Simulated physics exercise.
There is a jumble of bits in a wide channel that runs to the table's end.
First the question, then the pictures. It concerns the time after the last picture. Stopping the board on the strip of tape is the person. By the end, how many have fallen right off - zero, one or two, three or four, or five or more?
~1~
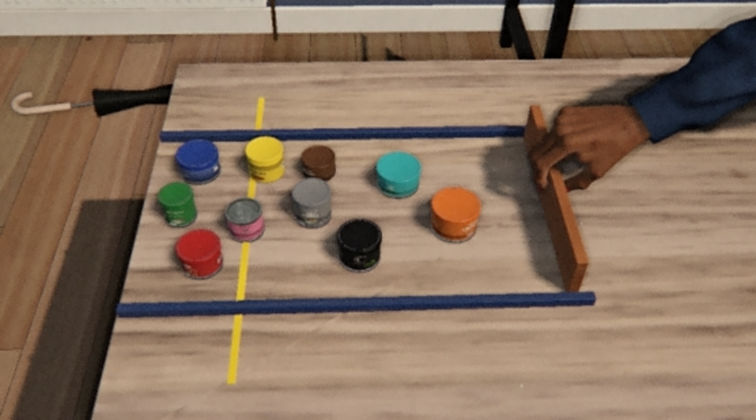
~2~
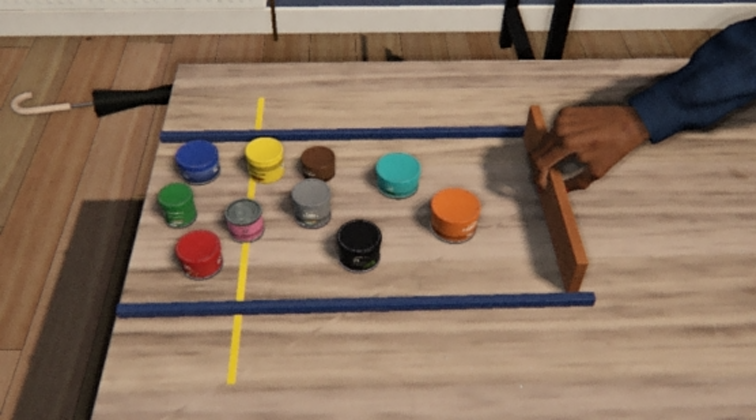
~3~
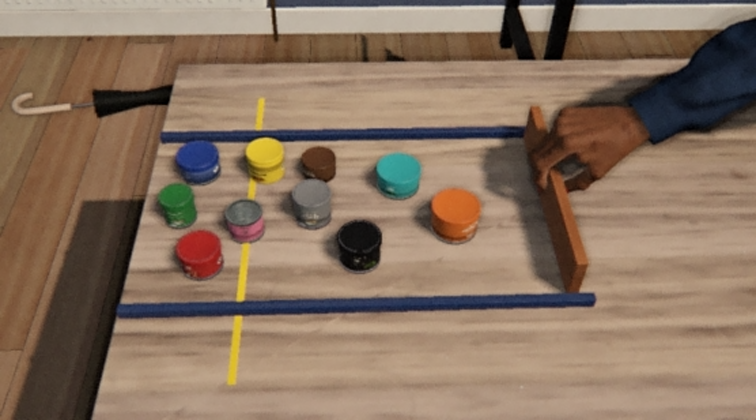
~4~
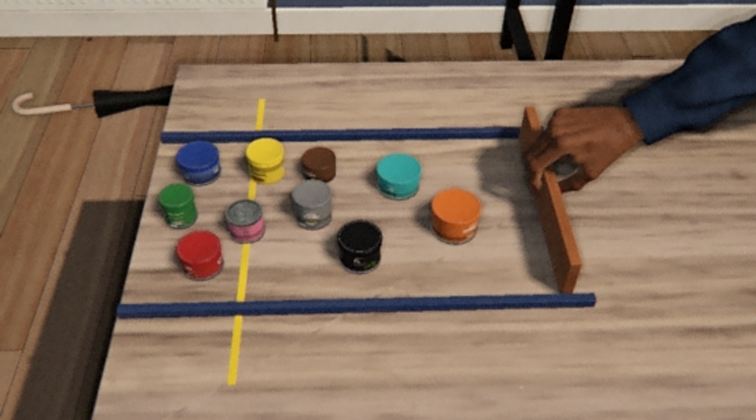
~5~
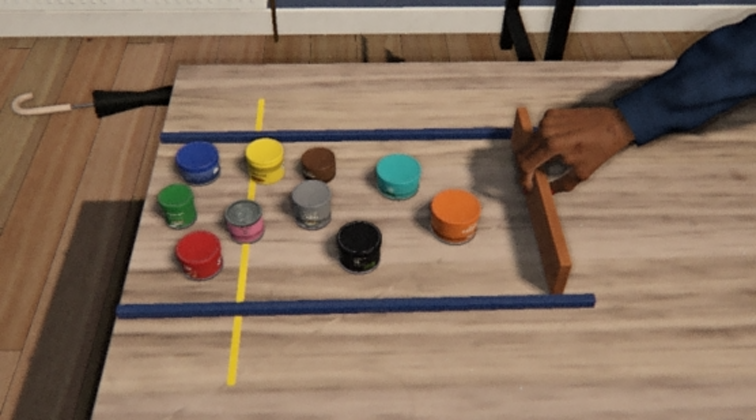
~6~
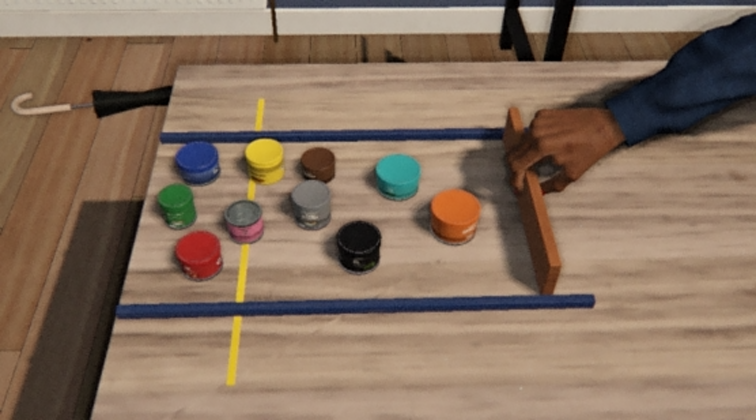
By the end, zero have.
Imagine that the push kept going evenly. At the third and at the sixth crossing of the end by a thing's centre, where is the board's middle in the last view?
Earlier crossing: About (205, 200); later crossing: About (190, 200).
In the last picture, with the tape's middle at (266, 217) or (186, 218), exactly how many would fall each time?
You'd get 0 the first time and 6 the second.
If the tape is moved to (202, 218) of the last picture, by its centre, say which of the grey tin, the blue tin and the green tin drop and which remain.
The grey tin? It is safe. The blue tin? It does not stay. The green tin? It does not stay.
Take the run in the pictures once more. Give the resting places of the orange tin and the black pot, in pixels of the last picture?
Orange tin at about (222, 220), black pot at about (220, 255).
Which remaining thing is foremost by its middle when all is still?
The blue tin.
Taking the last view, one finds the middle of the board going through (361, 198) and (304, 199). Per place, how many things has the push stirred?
At the one place 5, at the other 7.
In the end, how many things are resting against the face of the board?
In contact: 4.
Early on, none off yet; green tin at rest near (178, 207); blue tin at rest near (199, 164); red pot at rest near (200, 256).
Finally, the number that fall off is zero.
